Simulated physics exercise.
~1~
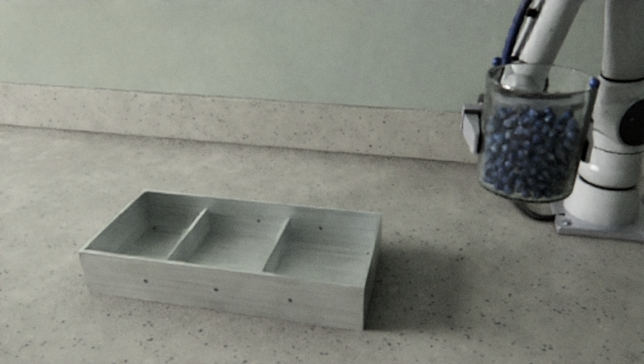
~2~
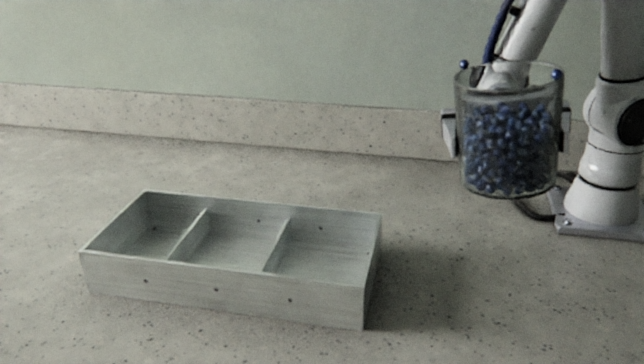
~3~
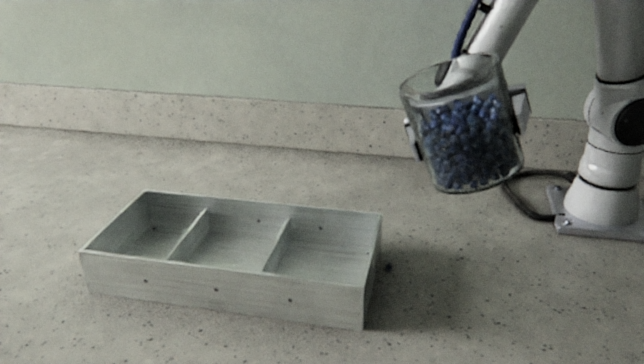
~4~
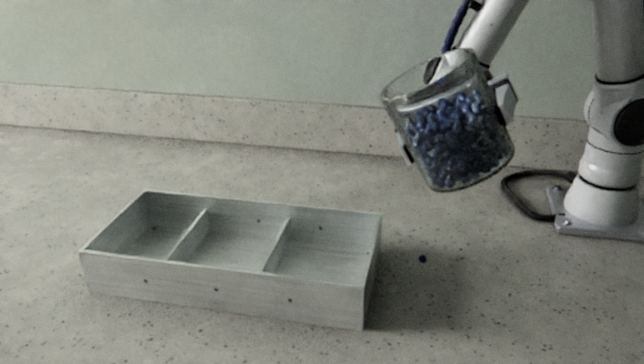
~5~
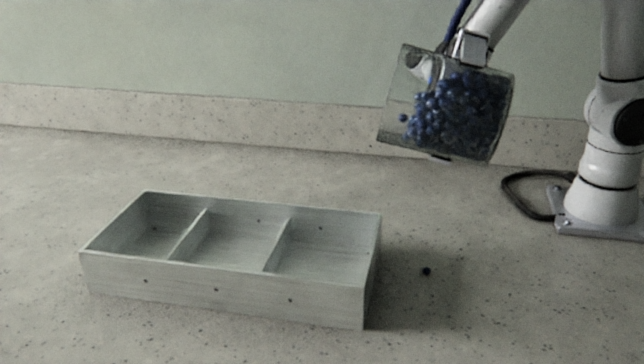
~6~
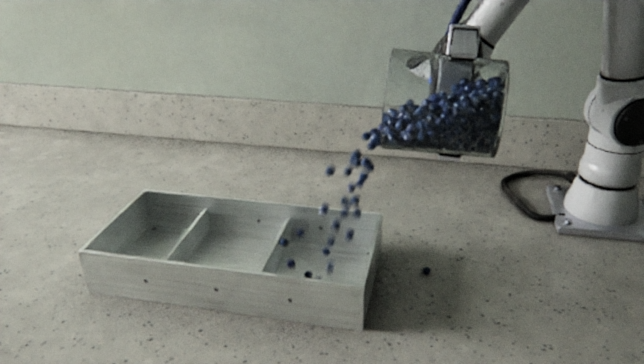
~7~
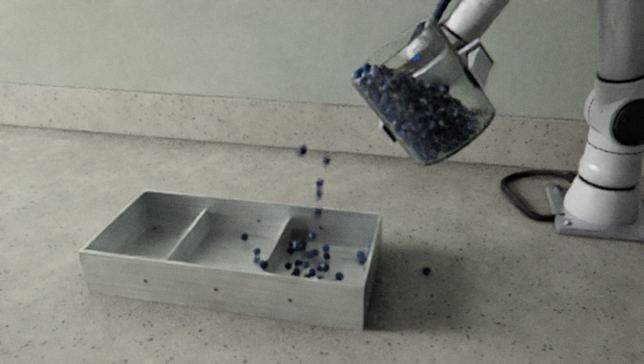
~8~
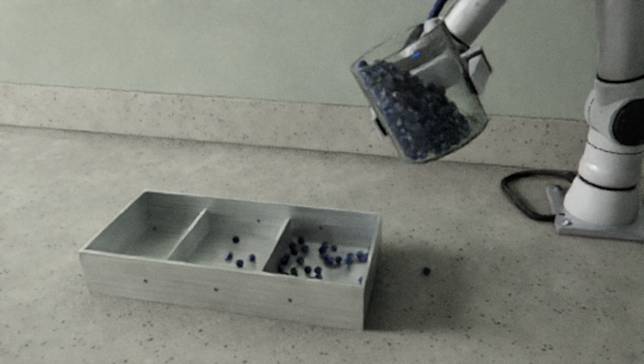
In the video, a robot arm carries a clear cup of dark blue beads left toward a three-part box, tips it and pours some into the right compartment, then tilts it partly back, leaving most beads in the cup and a few in the middle compartment.
